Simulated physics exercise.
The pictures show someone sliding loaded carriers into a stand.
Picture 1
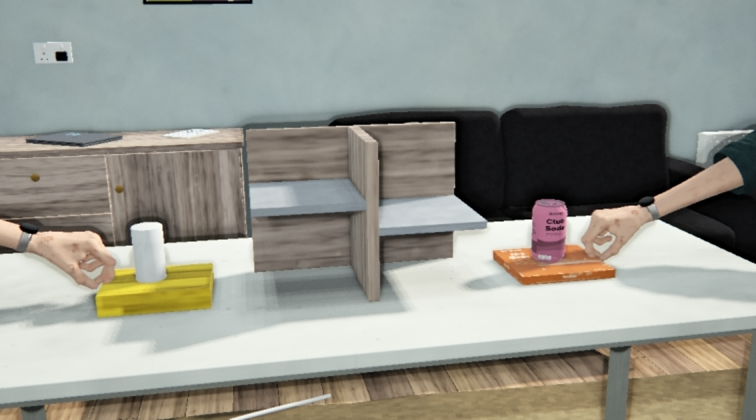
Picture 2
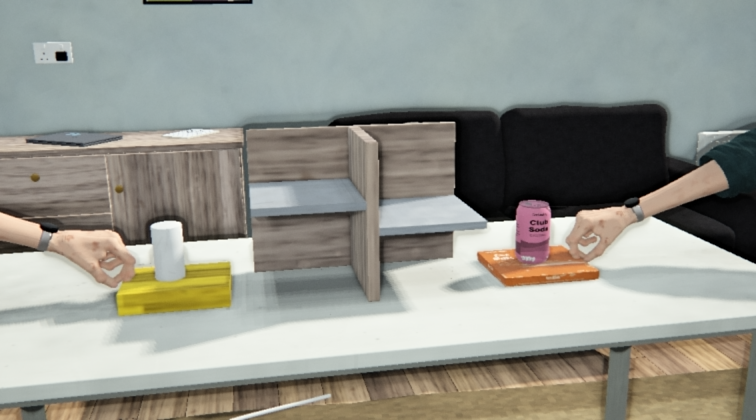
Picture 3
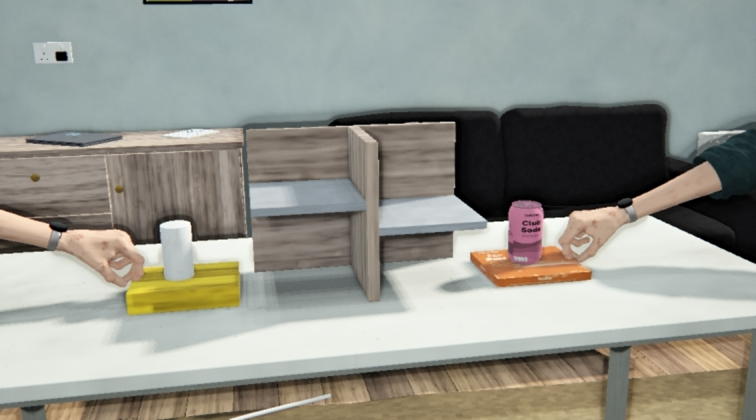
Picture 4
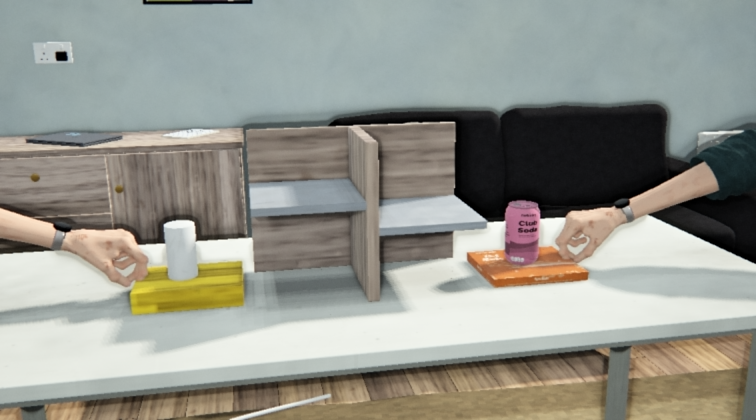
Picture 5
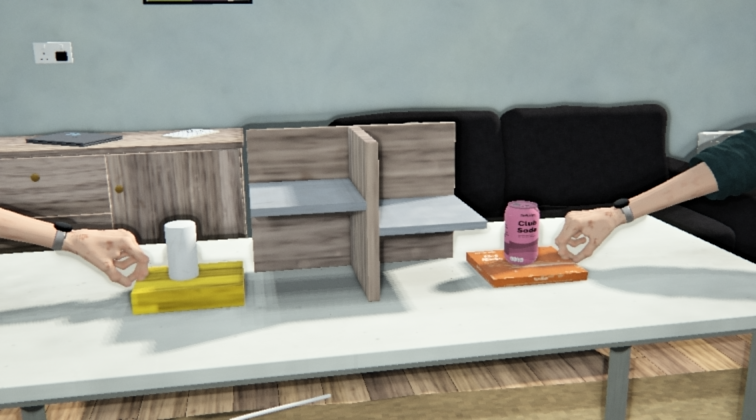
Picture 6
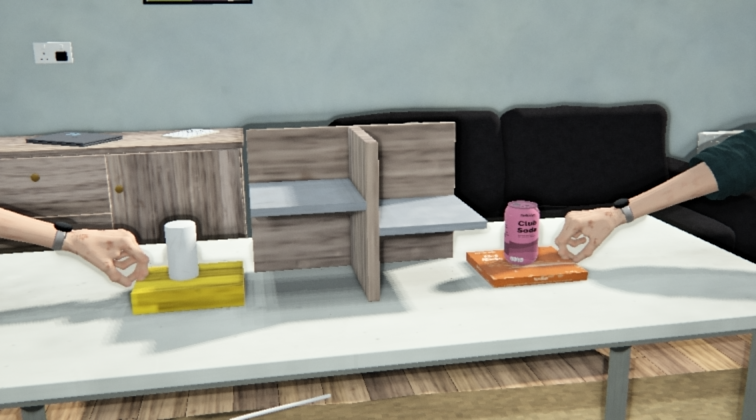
Two hands slide a yellow board with a white candle and an orange box with a pink can inward, then pause.
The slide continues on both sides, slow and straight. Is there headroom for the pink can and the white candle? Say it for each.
Here the pink can strikes the shelf, the white candle clears the shelf.
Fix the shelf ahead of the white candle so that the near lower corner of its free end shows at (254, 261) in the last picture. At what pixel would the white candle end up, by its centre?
It ends around (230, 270).
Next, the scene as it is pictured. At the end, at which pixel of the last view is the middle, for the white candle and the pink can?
Near (297, 243) and (483, 251).
Then, 1.12 s past the last view, pink can leaning 25° off how it started near (480, 232); white candle riding along near (253, 246).
Finally, the pink can gets scraped off its spot, near (484, 251); the white candle rides in untouched, near (297, 243).
